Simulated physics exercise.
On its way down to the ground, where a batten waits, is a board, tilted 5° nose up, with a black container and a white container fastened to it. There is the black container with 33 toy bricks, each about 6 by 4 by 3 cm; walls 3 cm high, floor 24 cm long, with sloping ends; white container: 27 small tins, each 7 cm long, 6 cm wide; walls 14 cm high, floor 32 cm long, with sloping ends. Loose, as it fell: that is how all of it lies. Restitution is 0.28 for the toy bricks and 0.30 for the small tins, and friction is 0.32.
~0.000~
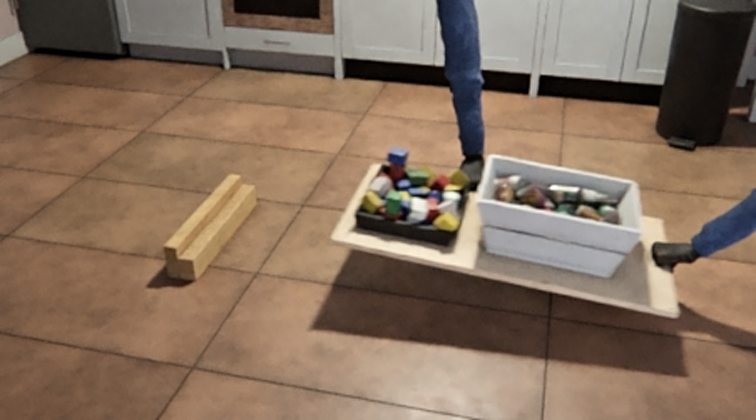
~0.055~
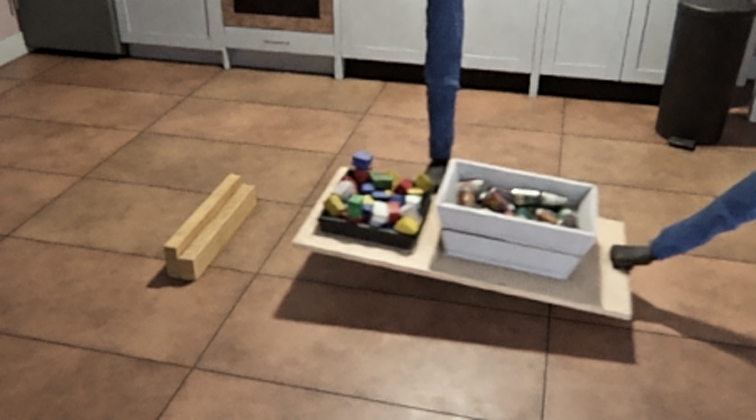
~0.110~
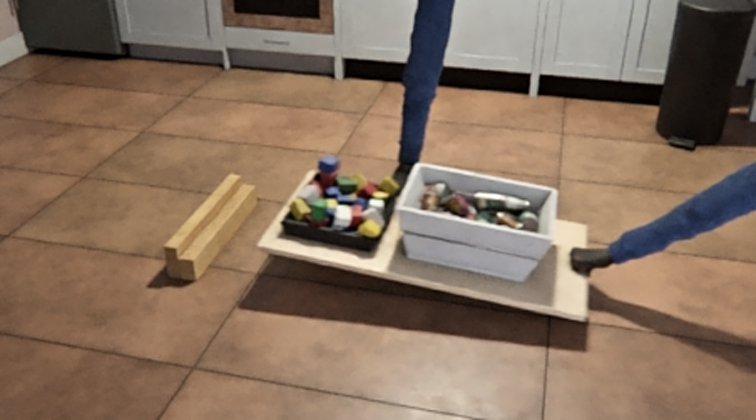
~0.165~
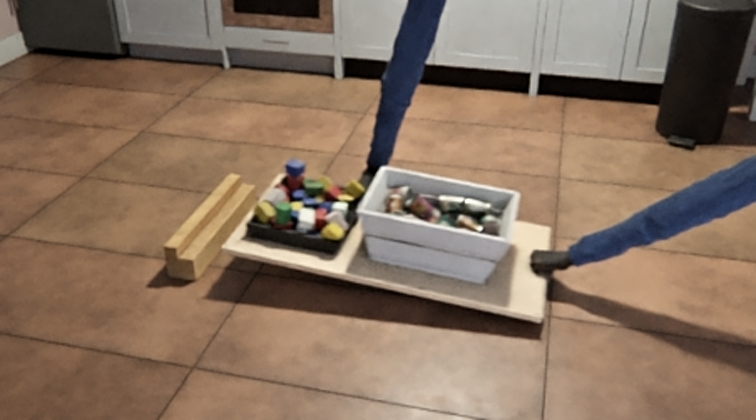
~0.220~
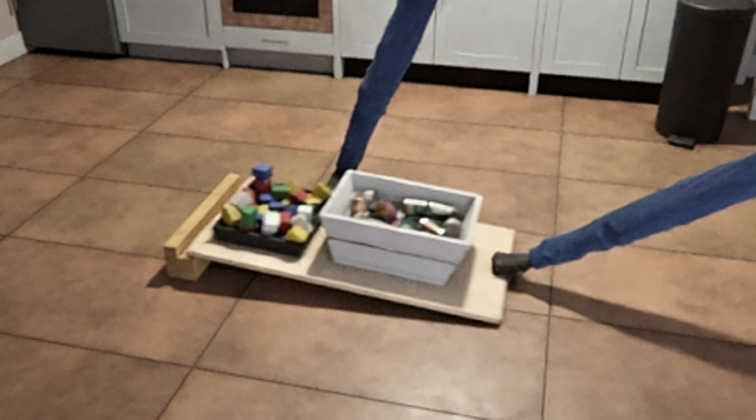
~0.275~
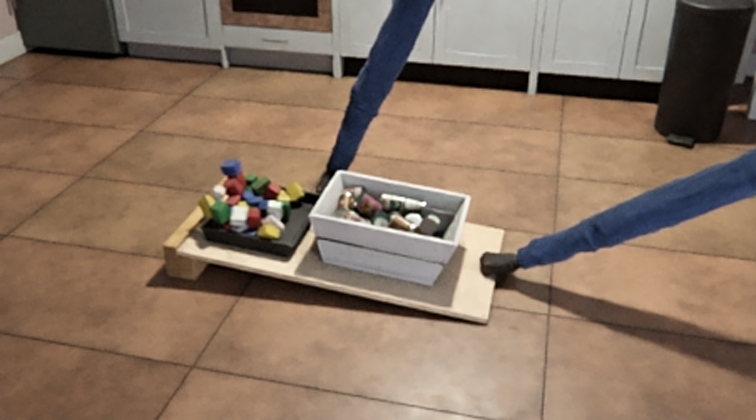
Two blue-sleeved arms lower a board carrying two filled containers leftward onto a wooden batten.
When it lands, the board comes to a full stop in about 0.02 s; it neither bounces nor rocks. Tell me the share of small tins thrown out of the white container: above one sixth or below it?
Below one sixth.
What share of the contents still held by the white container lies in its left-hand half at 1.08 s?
About 50 per cent.
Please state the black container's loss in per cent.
Black container 35 per cent.
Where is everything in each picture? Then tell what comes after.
In the first frame (places track the rim corner closest to us here), white container (639, 231); black container (452, 233); 50 cm to go; all still inside.
In the second frame, white container (593, 234); black container (412, 236); 38 cm to go.
In the third frame, white container (549, 238); black container (374, 239); 27 cm to go.
In the fourth frame, white container (507, 240); black container (337, 242); 15 cm to go.
In the fifth frame, white container (465, 243); black container (301, 244); 3 cm to go.
In the sixth frame, white container (453, 243); black container (290, 245); landed; 2 out, the lowest brick at (217, 195).
After 0.31 s, the black container is down by 4 of 33 and the white container has all 27.
After 0.43 s, the black container is down by 9 of 33 and the white container has all 27.
After 0.65 s, the black container is down by 11 of 33 and the white container has all 27.
Outcome (at 1.08 s), the black container is down by 11 of 33 and the white container has all 27. Asked share, 0 of 27, 0 per cent.
